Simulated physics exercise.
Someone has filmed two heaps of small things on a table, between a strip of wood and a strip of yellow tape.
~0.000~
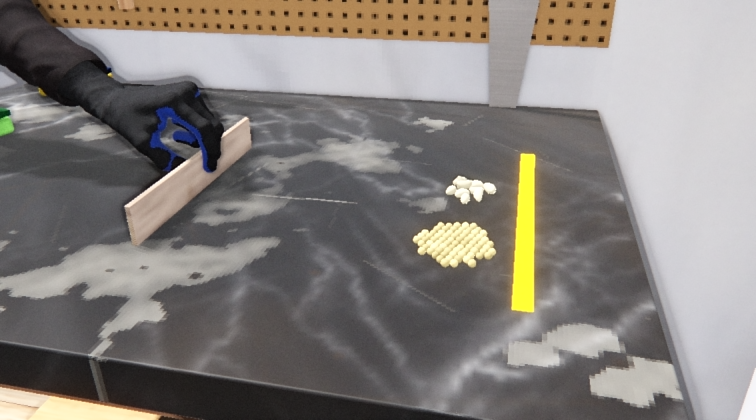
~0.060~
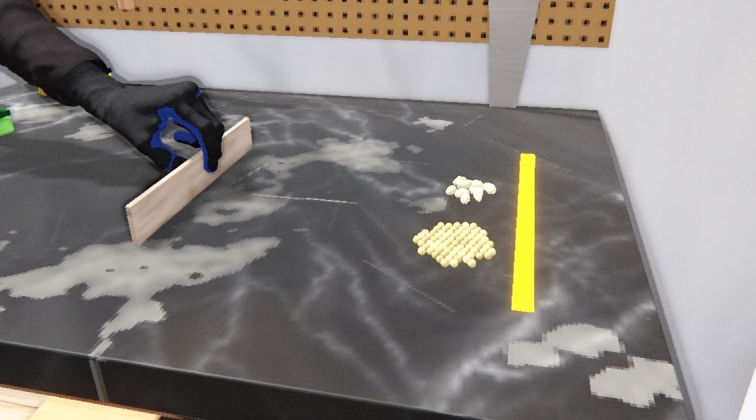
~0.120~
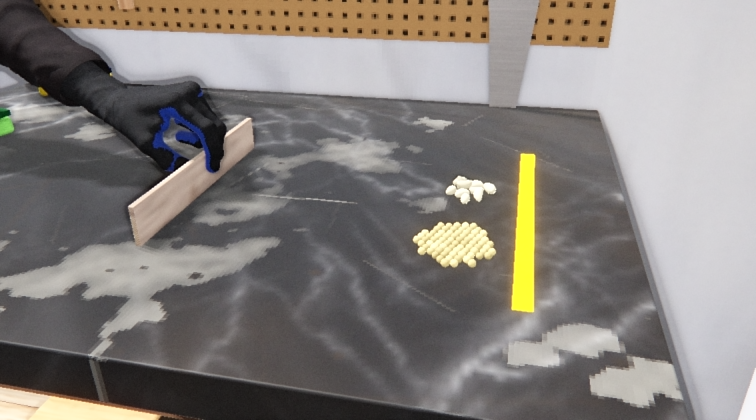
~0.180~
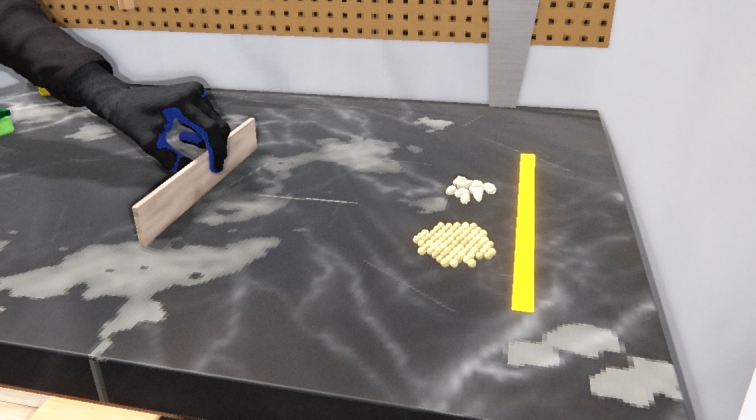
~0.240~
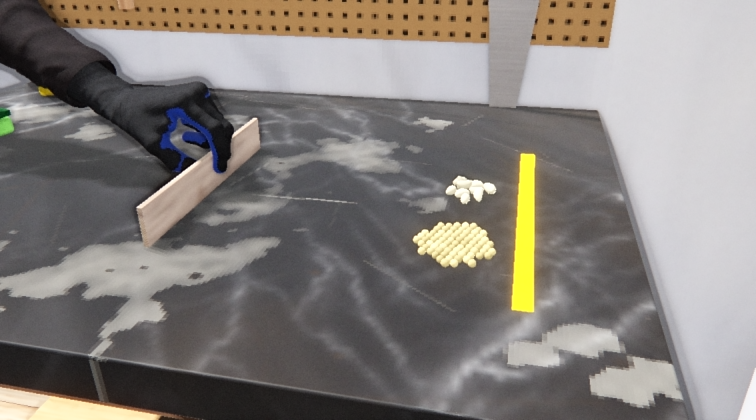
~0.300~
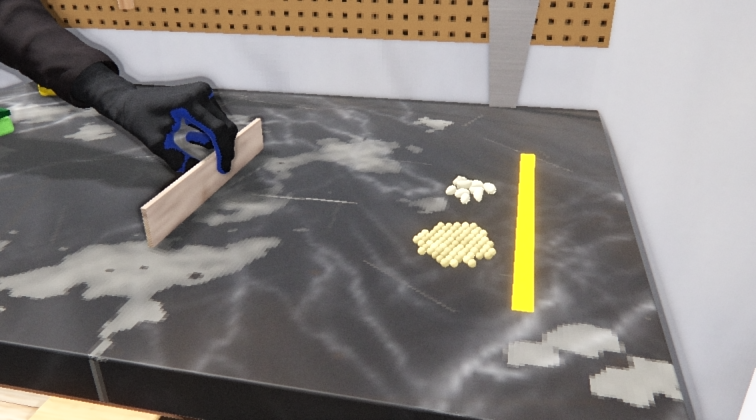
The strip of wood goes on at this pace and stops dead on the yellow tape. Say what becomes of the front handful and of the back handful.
The front handful stays on top; the back handful stays on top.
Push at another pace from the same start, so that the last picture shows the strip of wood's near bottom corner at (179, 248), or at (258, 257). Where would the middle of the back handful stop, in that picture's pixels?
Around (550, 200) in the first try, (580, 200) in the second.
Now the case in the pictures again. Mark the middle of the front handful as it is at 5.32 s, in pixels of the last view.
Around (553, 252).
After 2.66 s, strip of wood still moving, near (368, 168); front handful all on the table, its front near (492, 252); back handful all on the table, its front near (490, 189).
After 5.04 s, strip of wood stopped at the yellow tape; front handful all on the table, its front near (581, 254); back handful all on the table, its front near (563, 195).
After 5.32 s, strip of wood stopped at the yellow tape; front handful all on the table, its front near (584, 254); back handful all on the table, its front near (563, 195).
At rest (5.5 s), strip of wood stopped at the yellow tape; front handful all on the table, its front near (584, 254); back handful all on the table, its front near (563, 195).
